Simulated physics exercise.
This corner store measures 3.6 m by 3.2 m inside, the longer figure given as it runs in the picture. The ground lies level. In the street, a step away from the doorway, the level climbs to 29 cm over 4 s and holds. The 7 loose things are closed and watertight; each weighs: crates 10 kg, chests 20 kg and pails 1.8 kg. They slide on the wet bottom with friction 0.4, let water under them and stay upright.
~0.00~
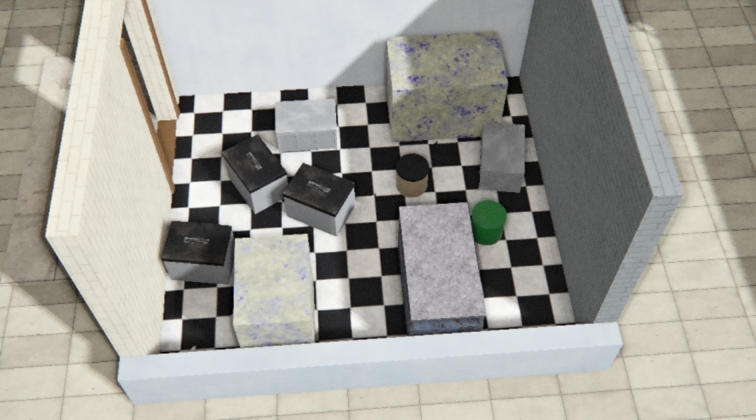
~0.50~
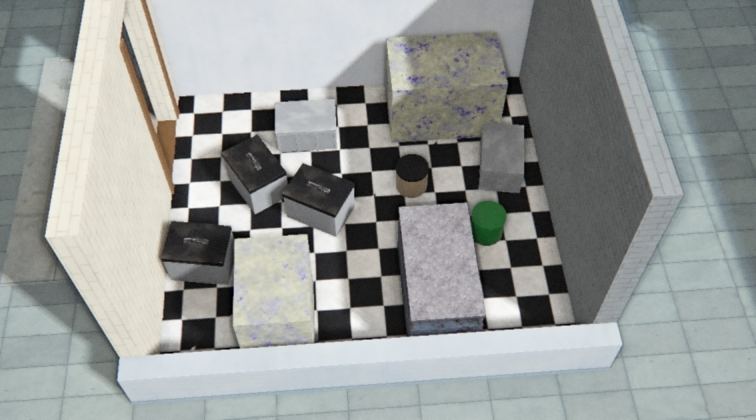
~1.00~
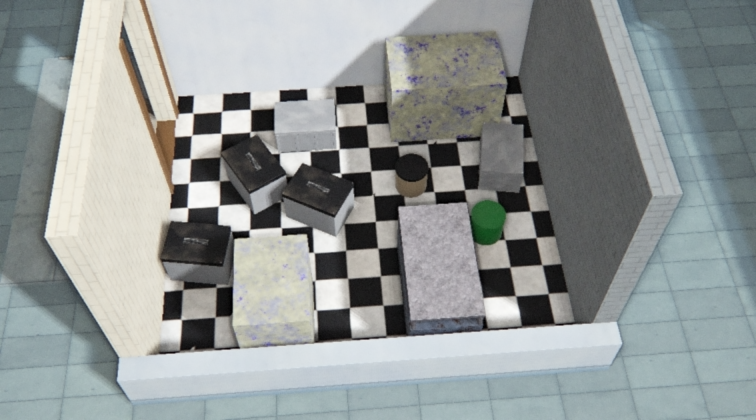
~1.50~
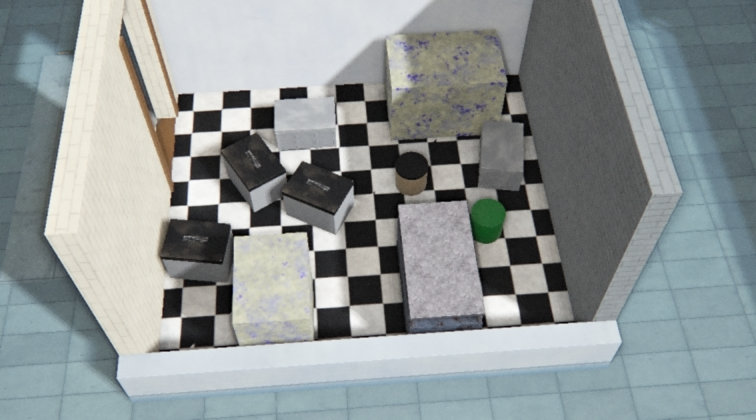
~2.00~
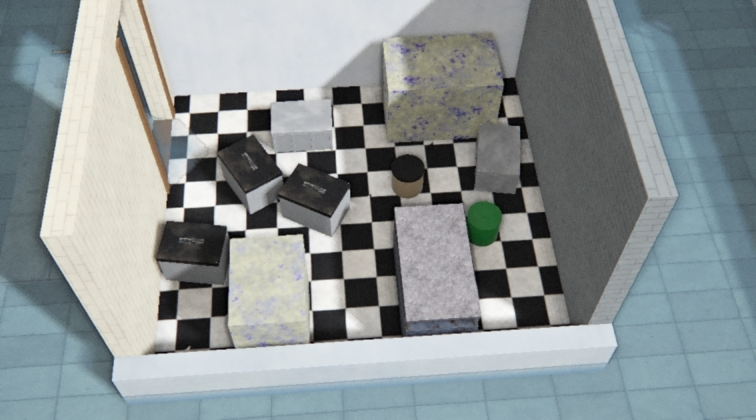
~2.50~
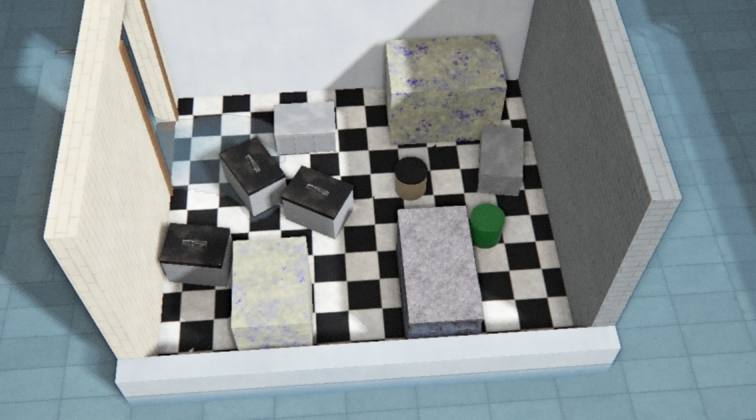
Water spreads over the paving outside, then enters through the left doorway onto the checkered floor.
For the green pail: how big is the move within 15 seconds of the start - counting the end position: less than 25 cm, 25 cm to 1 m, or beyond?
The green pail is nudged along.
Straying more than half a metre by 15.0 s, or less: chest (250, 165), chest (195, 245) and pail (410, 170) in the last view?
In that order: More, less, past it.
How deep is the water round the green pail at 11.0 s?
About 26 cm.
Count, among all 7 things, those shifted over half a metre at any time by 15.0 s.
That makes 5.
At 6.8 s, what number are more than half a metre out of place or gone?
By then 3.
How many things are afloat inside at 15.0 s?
At that moment 7.
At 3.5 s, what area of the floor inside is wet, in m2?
Some 2.5 m2.
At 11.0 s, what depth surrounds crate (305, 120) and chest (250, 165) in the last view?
About 20 and 10 cm.
After 3.5 s the green pail is near (488, 218), 0.0 m from its start, aground; 0 afloat.
After 6.8 s the green pail is near (539, 312), 1.1 m from its start, afloat; 5 afloat.
After 11.0 s the green pail is near (533, 184), 0.5 m from its start, afloat; 7 afloat.
After 15.0 s the green pail is near (491, 262), 0.6 m from its start, afloat; 7 afloat.
